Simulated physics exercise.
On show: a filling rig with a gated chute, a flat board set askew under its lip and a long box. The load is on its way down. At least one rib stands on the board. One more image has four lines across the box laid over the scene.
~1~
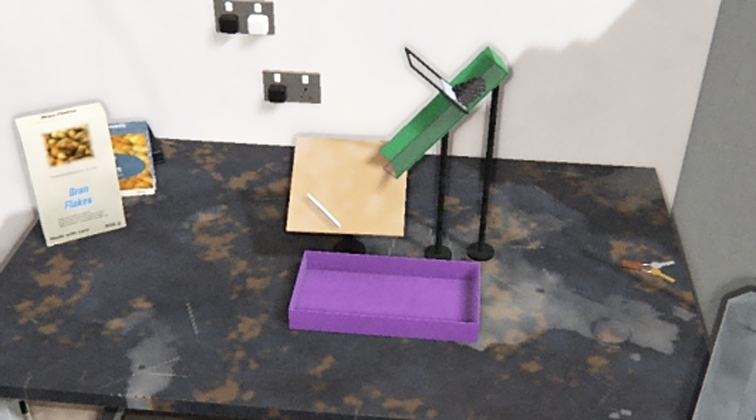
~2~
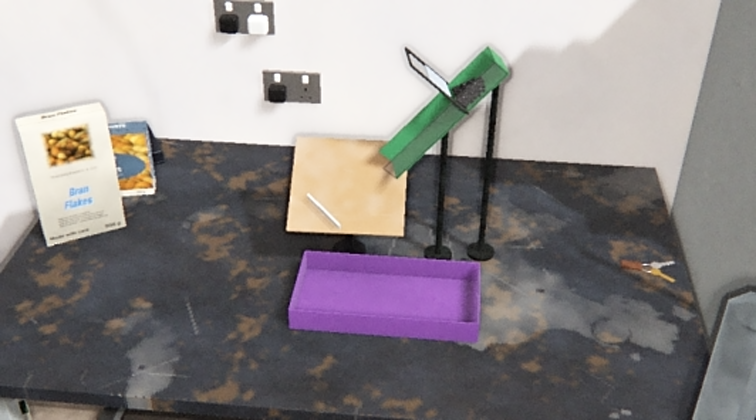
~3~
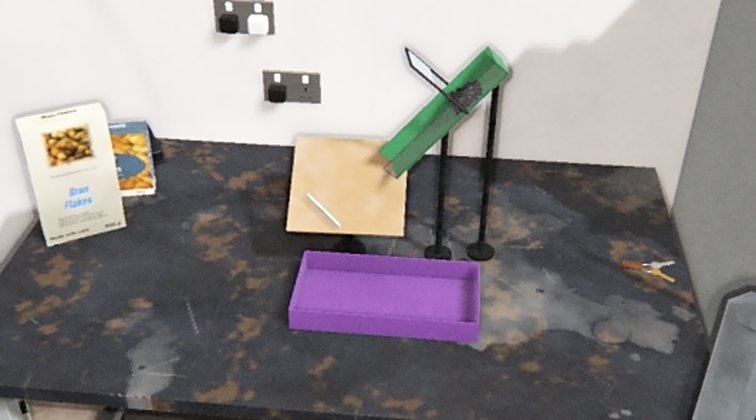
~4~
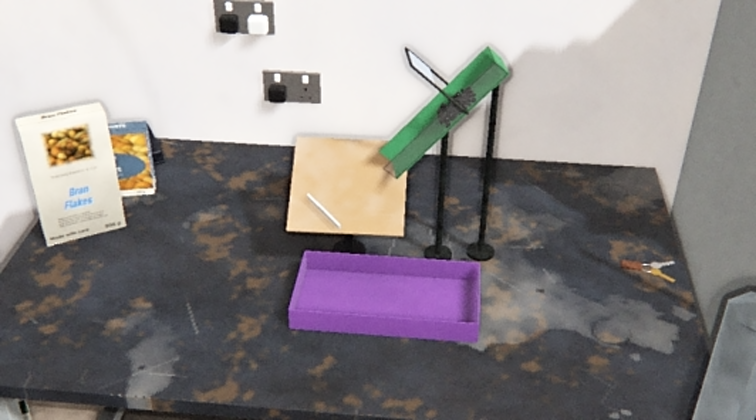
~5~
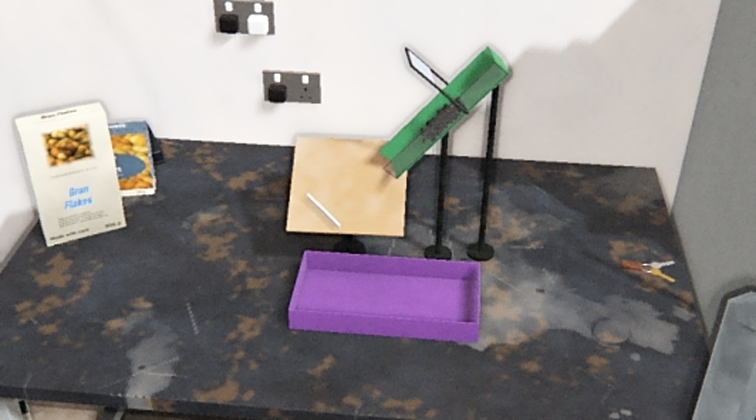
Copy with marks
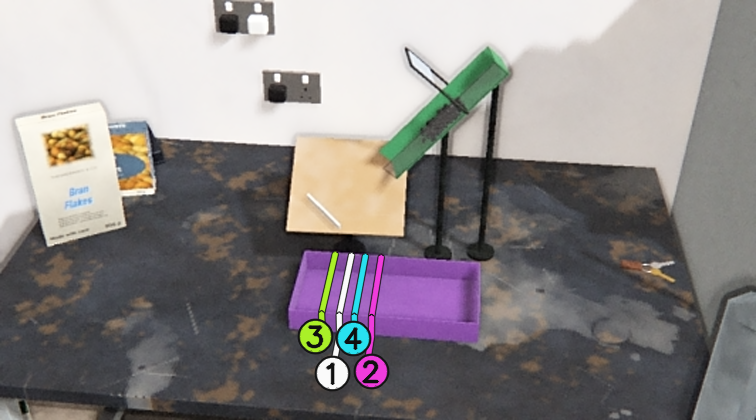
In this clip, a heap of small dark pieces slides partway down a sloping green chute on black stands, behind a tilted wooden board with a pale rib and an empty purple box, while everything else stays still.
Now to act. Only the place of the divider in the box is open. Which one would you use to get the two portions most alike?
Best: 1.
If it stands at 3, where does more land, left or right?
The right side.
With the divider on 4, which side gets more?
Left.
On the marked copy, line 1 crosses the front rim at (339, 313); line 2 crosses the front rim at (371, 316); line 3 crosses the front rim at (321, 312); line 4 crosses the front rim at (354, 315).
For line 1, of what is caught, close to half on the left of the divider, close to half on the right.
For line 2, of what is caught, all but a few on the left of the divider, only a few on the right.
For line 3, of what is caught, a small share on the left of the divider, all but a few on the right.
For line 4, of what is caught, all but a few on the left of the divider, a small share on the right.
